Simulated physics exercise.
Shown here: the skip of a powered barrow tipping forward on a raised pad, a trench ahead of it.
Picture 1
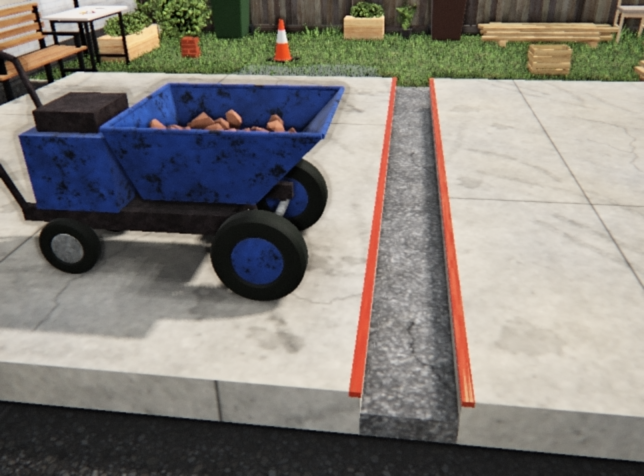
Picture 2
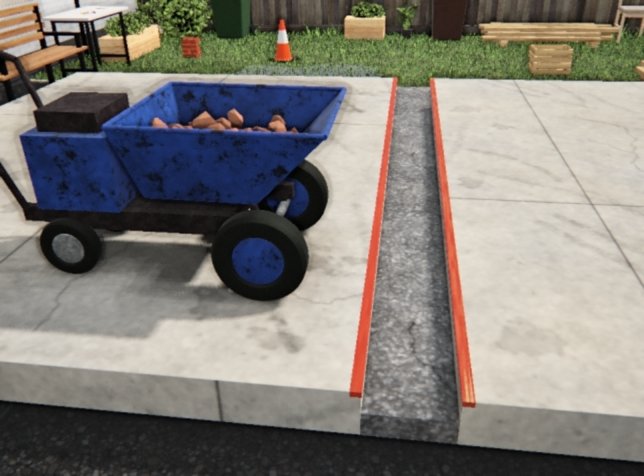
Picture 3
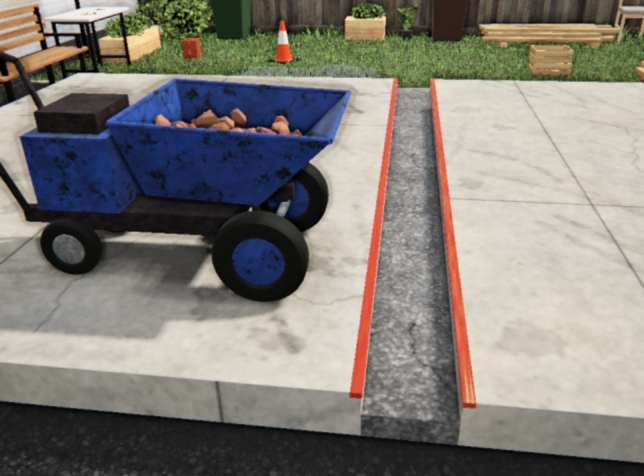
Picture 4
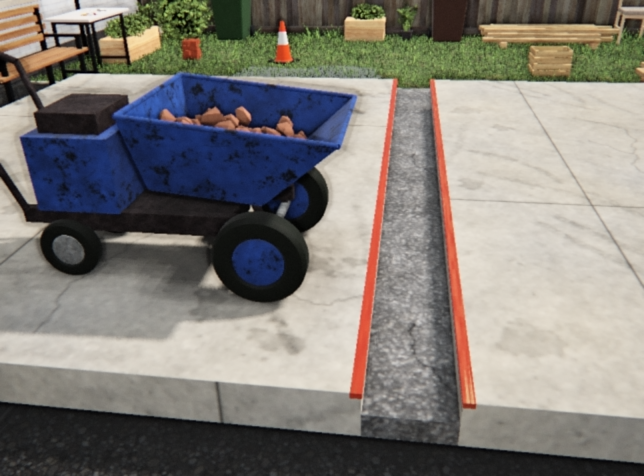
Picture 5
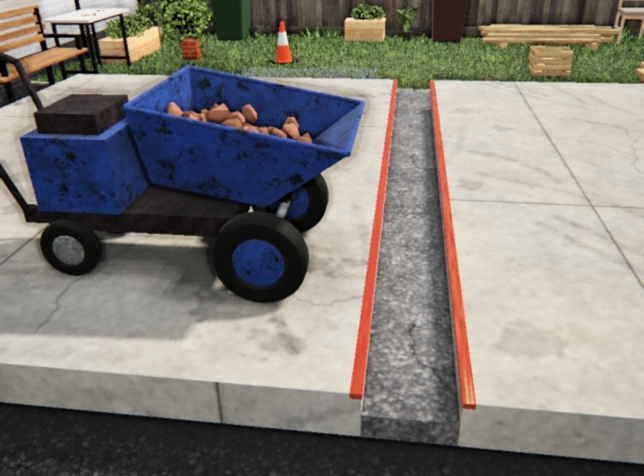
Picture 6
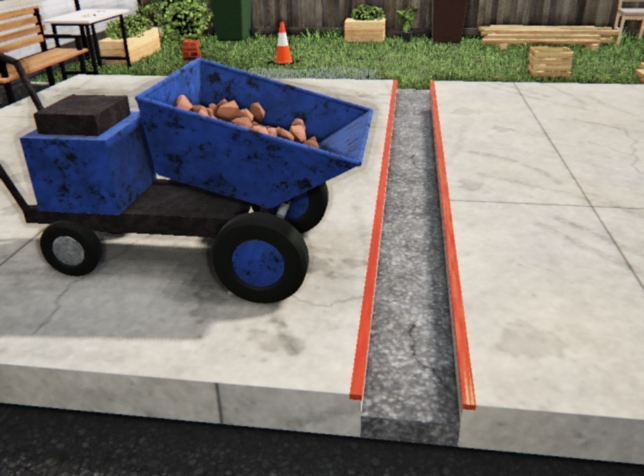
On a concrete pad beside a trench, a blue barrow's skip of rubble tilts steadily rightward.
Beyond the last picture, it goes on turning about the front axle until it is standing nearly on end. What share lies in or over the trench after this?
More than half.
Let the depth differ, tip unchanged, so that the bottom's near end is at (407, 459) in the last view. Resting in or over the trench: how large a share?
Estimate: Approx. 90 per cent.
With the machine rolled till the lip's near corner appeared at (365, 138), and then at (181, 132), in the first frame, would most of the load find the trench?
First the smaller part, then below a half.
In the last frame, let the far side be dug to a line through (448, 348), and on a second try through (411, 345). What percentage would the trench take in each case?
60 % then 0 %, roughly.
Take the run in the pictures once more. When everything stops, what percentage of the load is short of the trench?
Estimate: Some 0 percent.
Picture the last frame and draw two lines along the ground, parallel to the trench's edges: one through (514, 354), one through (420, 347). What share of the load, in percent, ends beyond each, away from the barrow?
About 0 and 50 %.
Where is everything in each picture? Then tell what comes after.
In the first picture, lip of the skip (322, 137), level; top of the load (214, 136), lumps of rubble; first edge of the trench (362, 339); far edge (462, 347), the trench over half as wide as the skip, and shallow for its width.
In the second picture, lip of the skip (324, 138), level; top of the load (216, 131).
In the third picture, lip of the skip (330, 141), tipped barely; top of the load (211, 146).
In the fourth picture, lip of the skip (338, 147), tipped a little; top of the load (194, 141).
In the fifth picture, lip of the skip (348, 154), tipped a little; top of the load (200, 137).
In the sixth picture, lip of the skip (359, 164), tipped clearly; top of the load (208, 132); first edge of the trench (362, 342); far edge (463, 349).
Just after the last frame, skip tipped steeply; every one in the skip.
A moment on, skip tipped steeply; almost all in the skip; about a tenth in or heaped over the trench.
Further on, skip tipped right over; roughly a third in the skip; roughly half in or heaped over the trench; about a tenth beyond it.
When it is over, skip tipped right over; roughly a quarter in the skip; roughly two thirds in or heaped over the trench; about a tenth beyond it.
